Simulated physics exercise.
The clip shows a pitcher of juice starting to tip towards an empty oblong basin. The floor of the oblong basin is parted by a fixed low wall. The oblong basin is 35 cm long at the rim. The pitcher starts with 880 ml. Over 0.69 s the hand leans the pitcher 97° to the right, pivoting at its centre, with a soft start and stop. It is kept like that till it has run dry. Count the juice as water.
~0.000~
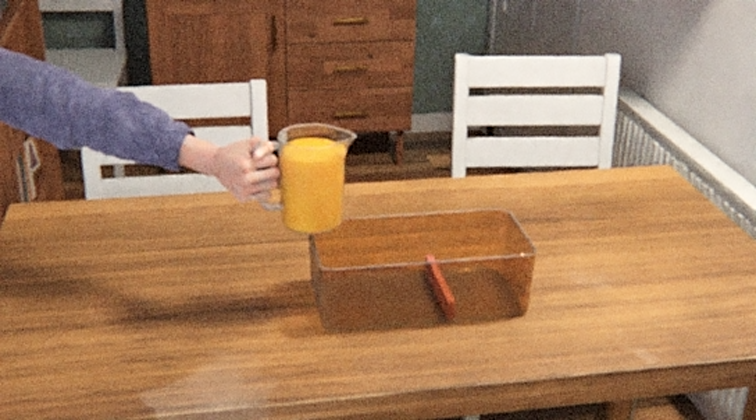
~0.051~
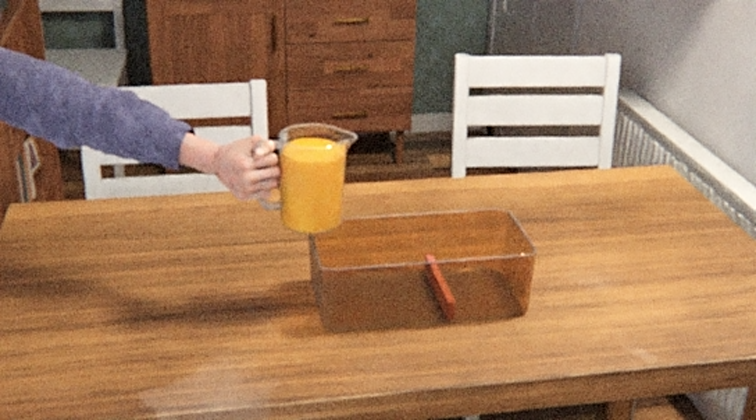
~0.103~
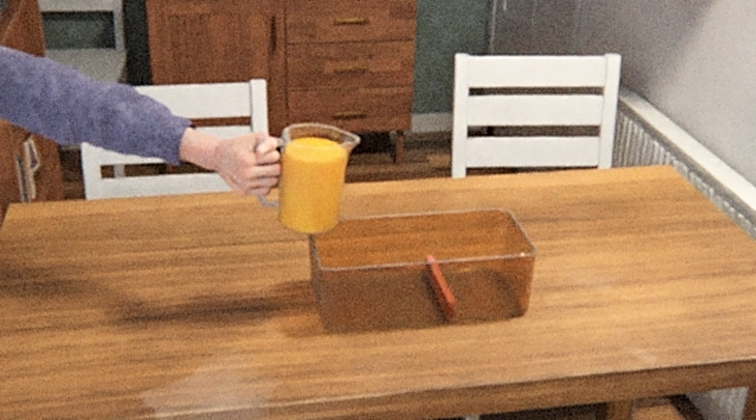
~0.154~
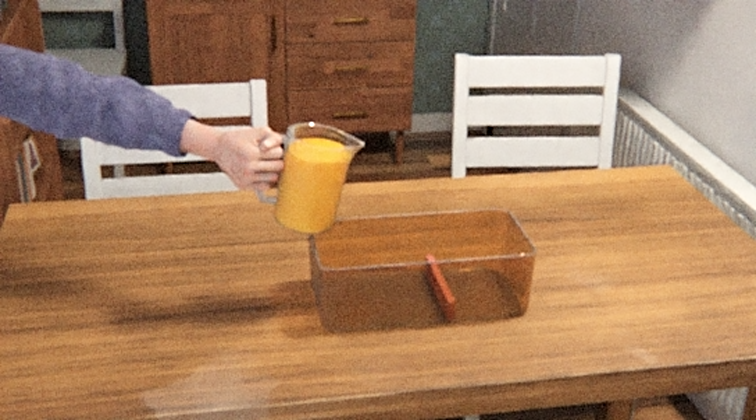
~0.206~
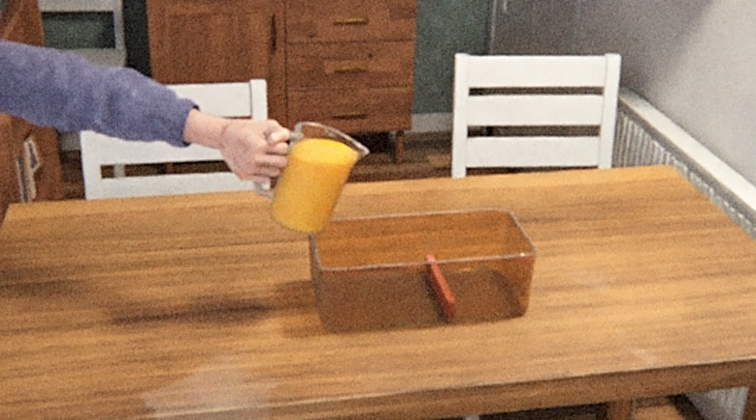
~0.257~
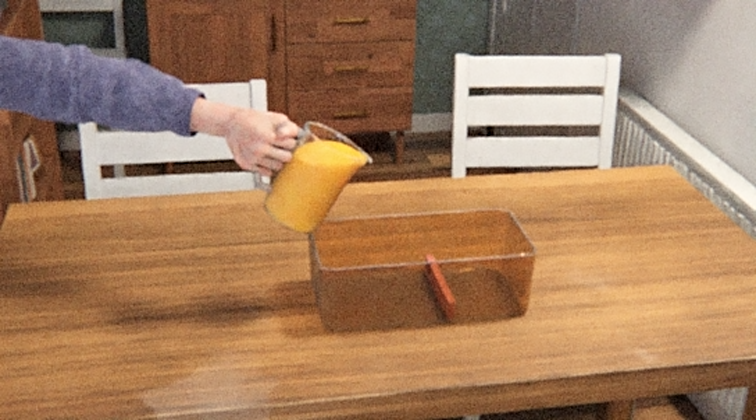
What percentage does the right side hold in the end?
The far part has some 10 per cent.
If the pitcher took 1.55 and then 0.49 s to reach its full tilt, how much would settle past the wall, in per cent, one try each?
First 10, then 10 per cent.
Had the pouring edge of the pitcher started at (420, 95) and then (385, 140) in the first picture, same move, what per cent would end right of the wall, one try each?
In turn about 85 and 20 per cent.
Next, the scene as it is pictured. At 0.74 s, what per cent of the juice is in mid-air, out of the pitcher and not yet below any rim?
Near 16 in a hundred.
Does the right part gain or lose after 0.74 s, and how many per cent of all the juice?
The share moves up, by some 8 per cent.
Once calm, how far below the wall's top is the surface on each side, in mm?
Some 12 mm on the left and 30 mm on the right.
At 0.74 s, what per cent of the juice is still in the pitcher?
Near 34 in a hundred.
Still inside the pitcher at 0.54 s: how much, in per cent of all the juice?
Near 74 in a hundred.
Then, 0.54 s in, the tilt is 86° and 73 per cent is still to pour, 11 is left of the wall and 0 right of it.
Then, 0.74 s in, the tilt is 97° and 35 per cent is still to pour, 48 is left of the wall and 2 right of it.
Then, 0.96 s in, the tilt is 97° and 12 per cent is still to pour, 75 is left of the wall and 6 right of it.
Then, 1.19 s in, the tilt is 97° and 4 per cent is still to pour, 83 is left of the wall and 9 right of it.
Finally, 88 per cent lies left of the wall, 10 right of it and 2 outside.
